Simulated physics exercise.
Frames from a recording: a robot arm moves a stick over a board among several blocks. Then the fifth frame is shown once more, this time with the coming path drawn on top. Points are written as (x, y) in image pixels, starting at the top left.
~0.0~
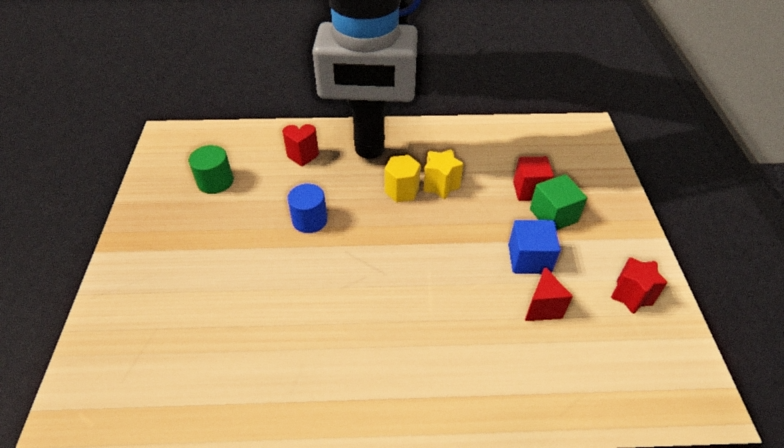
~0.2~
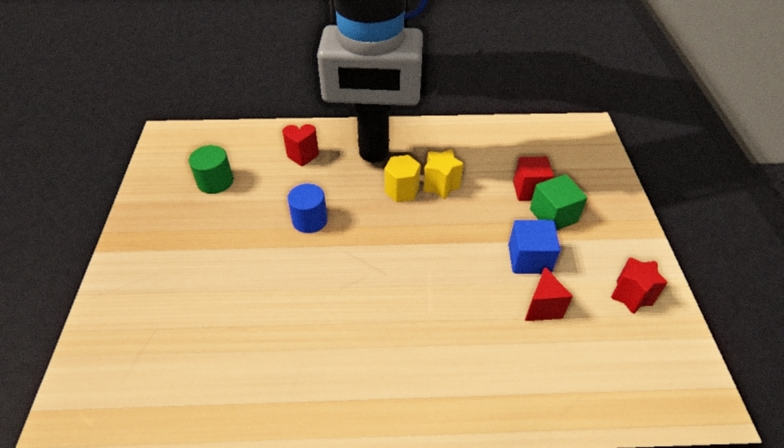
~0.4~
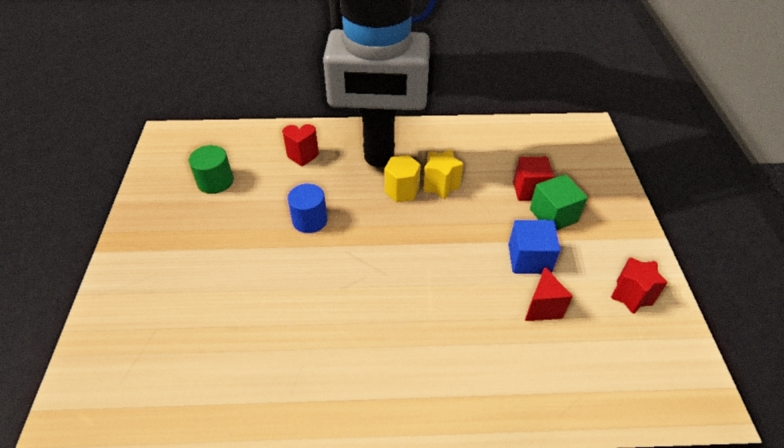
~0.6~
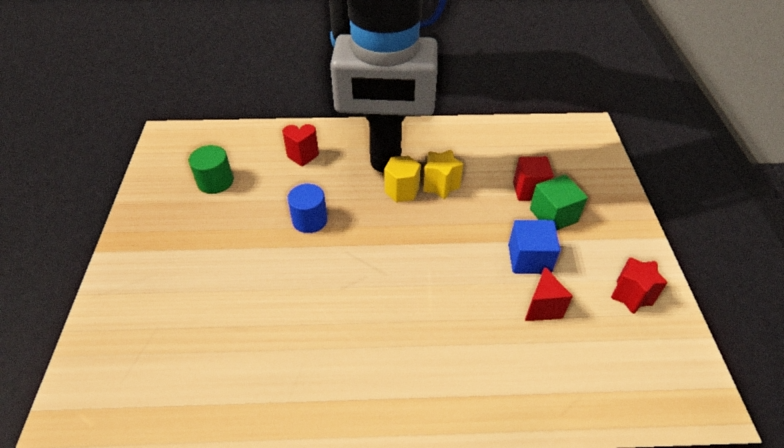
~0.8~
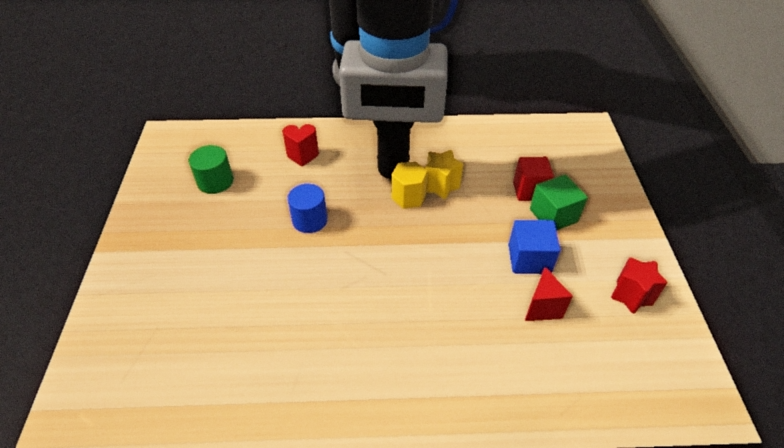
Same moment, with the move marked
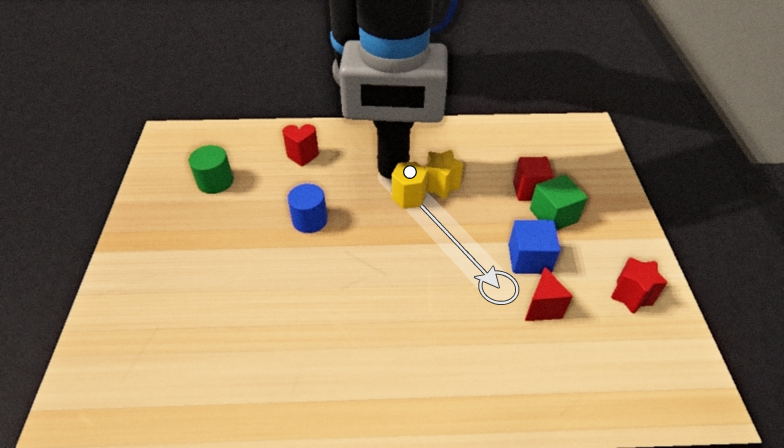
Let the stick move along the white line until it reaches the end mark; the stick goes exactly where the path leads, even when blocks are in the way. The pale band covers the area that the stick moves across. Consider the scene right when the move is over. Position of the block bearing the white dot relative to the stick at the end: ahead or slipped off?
Still being pushed.
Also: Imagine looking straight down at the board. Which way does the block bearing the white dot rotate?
Against the clock.
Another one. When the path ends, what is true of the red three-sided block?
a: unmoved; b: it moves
Option b.
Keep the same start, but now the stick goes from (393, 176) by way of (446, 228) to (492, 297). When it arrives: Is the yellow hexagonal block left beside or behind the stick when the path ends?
Going by the path, no.
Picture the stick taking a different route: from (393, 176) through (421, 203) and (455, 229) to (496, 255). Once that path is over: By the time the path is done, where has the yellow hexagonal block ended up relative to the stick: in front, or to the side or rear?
The stick still pushes it.
Drawn move, in a line from (393, 176) to (499, 287); the dot is on the yellow hexagonal block.
On the path given first. One third of the way, stick (425, 203); yellow hexagonal block (450, 204), turned 20° anticlockwise; yellow star (447, 162), turned 25° anticlockwise.
Two thirds of the way, stick (461, 240); yellow hexagonal block (495, 238), turned 50° anticlockwise; yellow star (447, 162), turned 25° anticlockwise.
At the end, stick (500, 281); yellow hexagonal block (542, 280), turned 60° anticlockwise; yellow star (447, 162), turned 25° anticlockwise; blue square block (545, 237), turned 25° anticlockwise; red three-sided block (571, 300).
